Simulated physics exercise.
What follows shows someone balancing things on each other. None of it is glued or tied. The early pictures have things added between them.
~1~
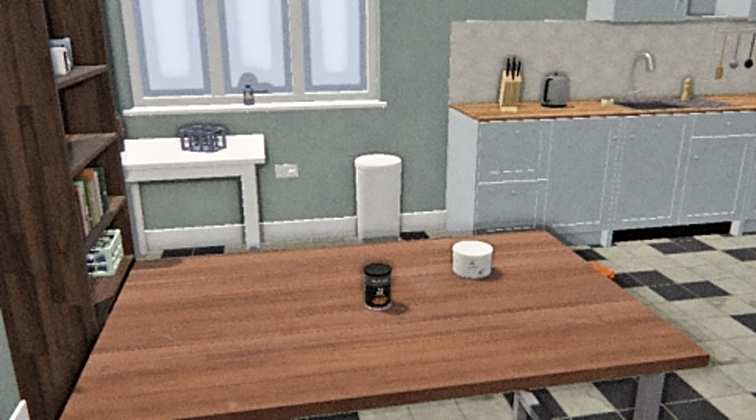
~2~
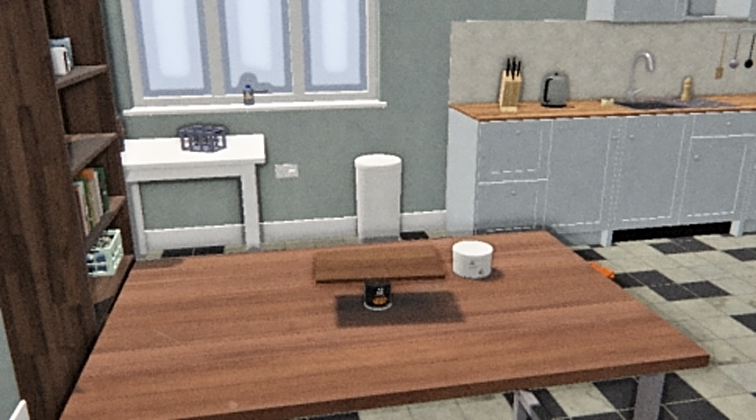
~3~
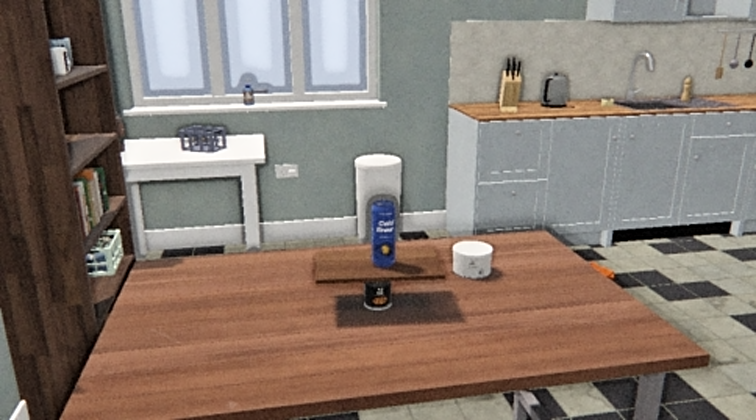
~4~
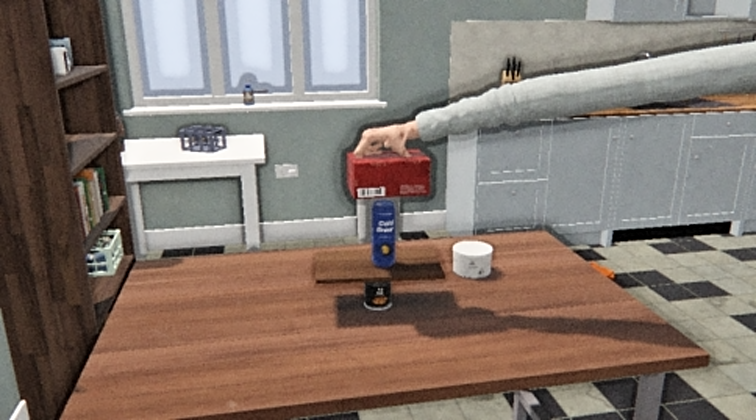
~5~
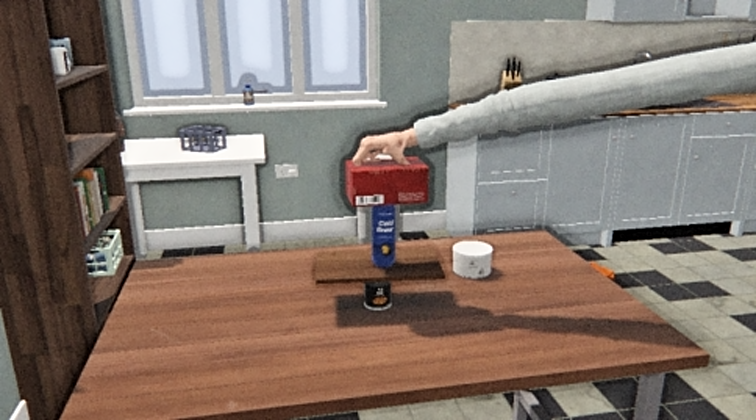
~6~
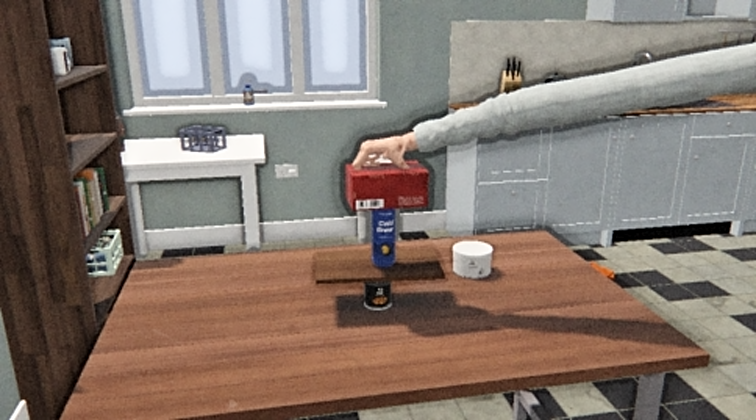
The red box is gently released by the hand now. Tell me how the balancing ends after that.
It is going to stay together.
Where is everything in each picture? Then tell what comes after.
In the first picture, the last thing is not in view yet.
In the second picture, the last thing is not in view yet; black pot (378, 286).
In the third picture, the last thing is not in view yet; blue can (384, 234).
In the fourth picture, still above its spot; red box (388, 174); black pot (378, 286).
In the fifth picture, still above its spot; red box (386, 181); blue can (384, 234).
In the sixth picture, set down, still held; red box (386, 185); black pot (378, 286).
Then, 0.20 s past the last view, nothing moves.
Then, 0.30 s past the last view, red box resting near (386, 186).
Finally, all 5 still in place. Final places as the last picture's camera would see them, red box near (386, 186). The pile holds.
